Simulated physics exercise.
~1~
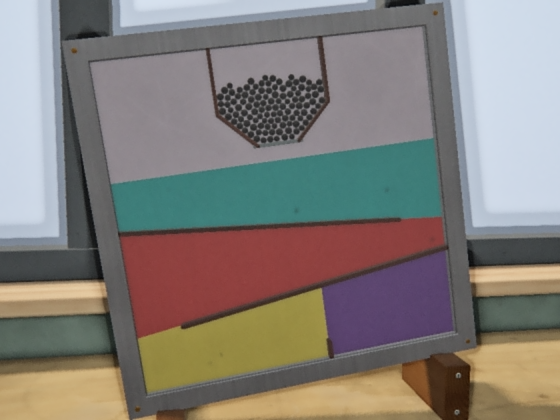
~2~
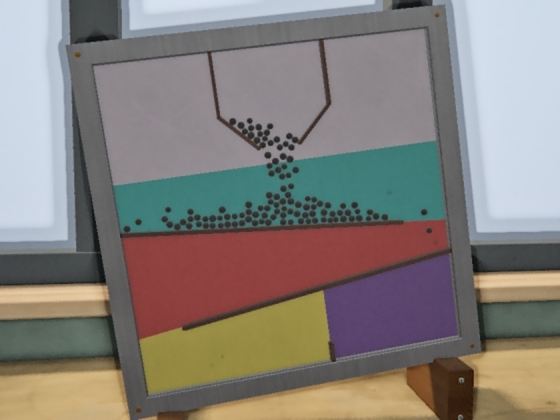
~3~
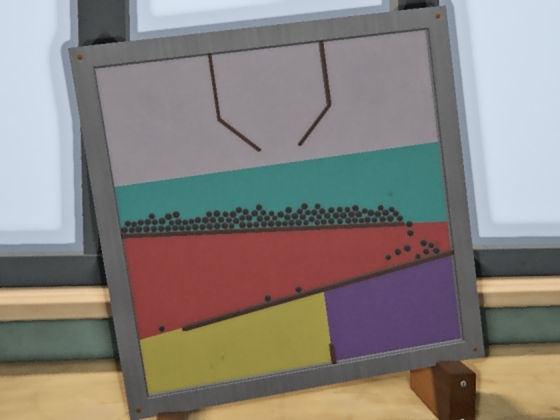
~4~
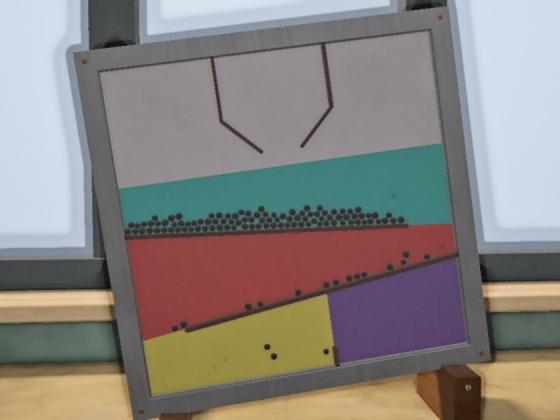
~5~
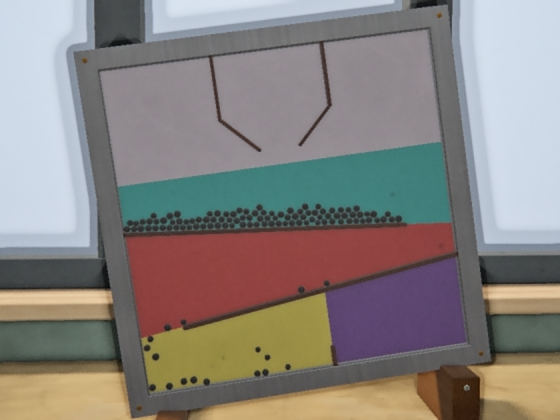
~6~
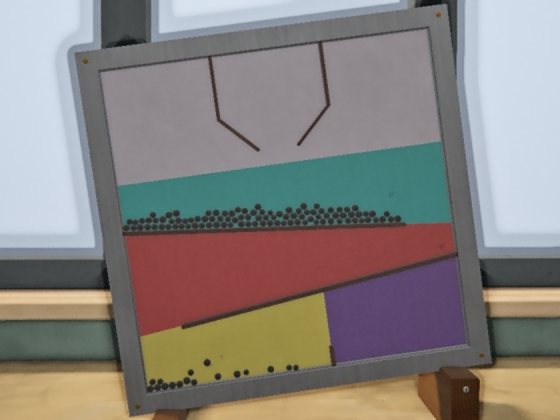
Tilted flat case releasing black beads from its hopper, most settling on the turquoise section's ledge, others rolling down into yellow.
